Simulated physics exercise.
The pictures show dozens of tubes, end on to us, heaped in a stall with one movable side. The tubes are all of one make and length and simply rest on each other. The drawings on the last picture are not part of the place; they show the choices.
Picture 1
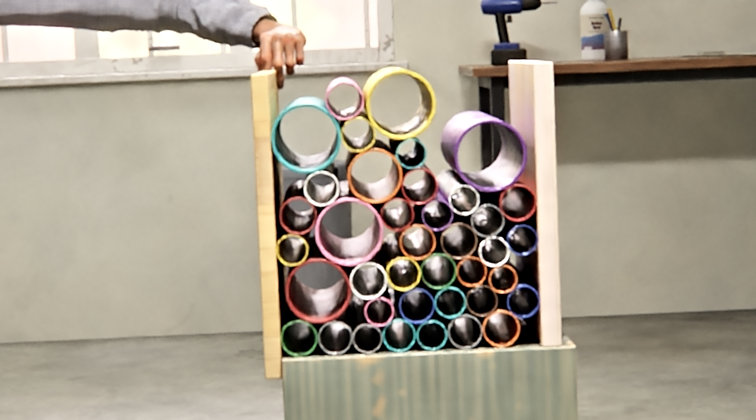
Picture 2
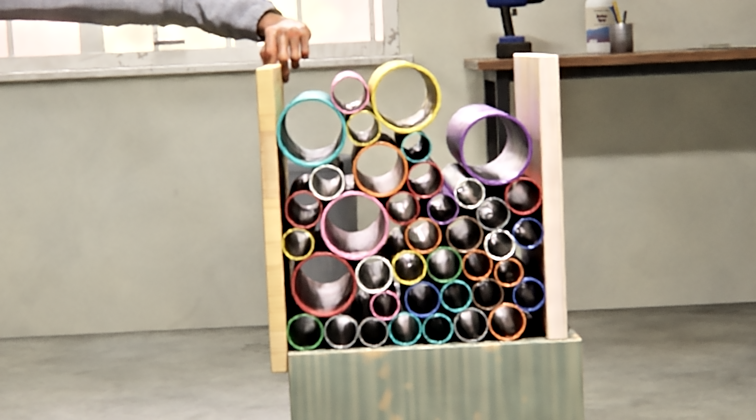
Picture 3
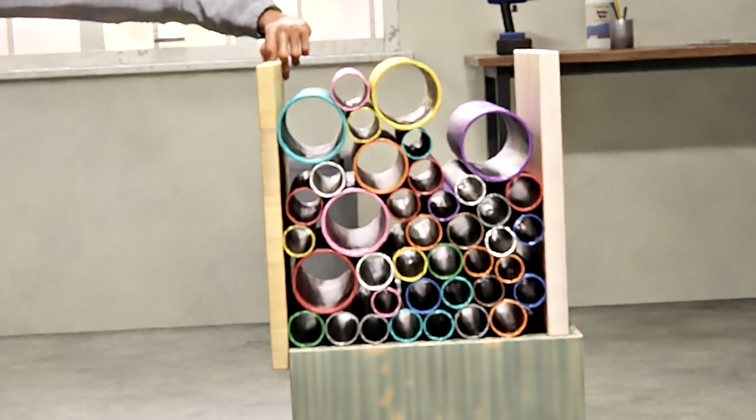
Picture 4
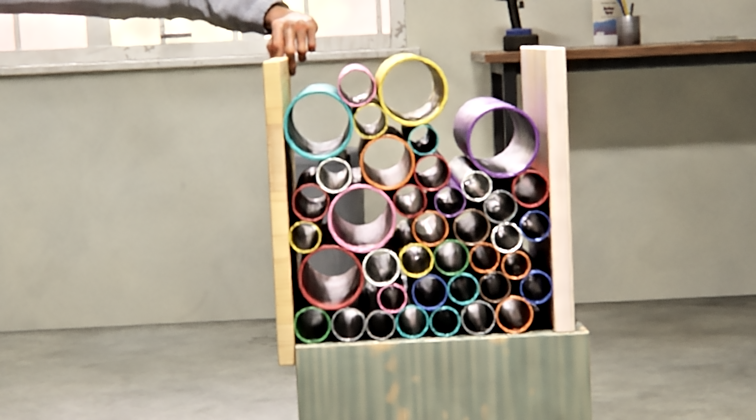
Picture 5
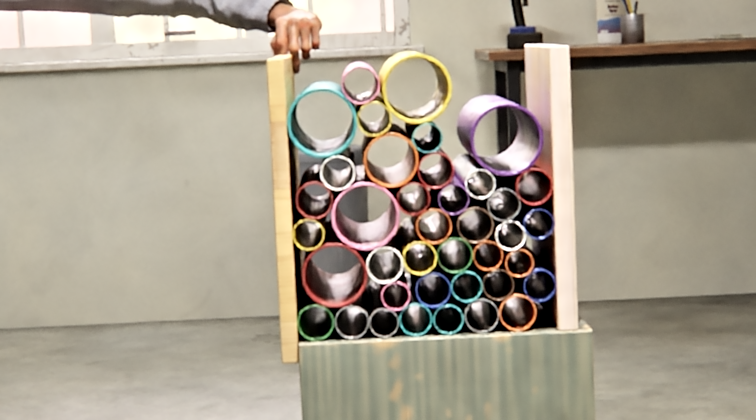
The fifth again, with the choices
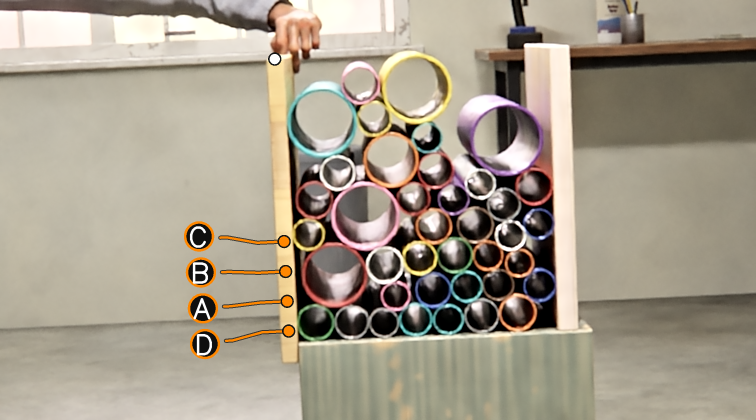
In a room with a workbench behind, a hand rests on top of the left board of a stall heaped with colourful tubes; the tubes keep their arrangement while the whole view drifts slightly right and upward.
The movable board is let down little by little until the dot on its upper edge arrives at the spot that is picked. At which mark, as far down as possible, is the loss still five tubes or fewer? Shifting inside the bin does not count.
The last mark within the limit is C.
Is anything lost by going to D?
Yes.
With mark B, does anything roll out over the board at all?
Yes.
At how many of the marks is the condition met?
One of the four.
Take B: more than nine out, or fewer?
It loses fewer than nine.
On the marked copy, A at (287, 301); B at (286, 271); C at (284, 242); D at (289, 331); the white dot at (275, 59).
With C. Early on, top of the board (287, 138).
Further on, top of the board (292, 224).
At the end, top of the board (292, 240), two out over the board.
As for the rest, A more than five out over the board; B six out over the board; D more than five out over the board.
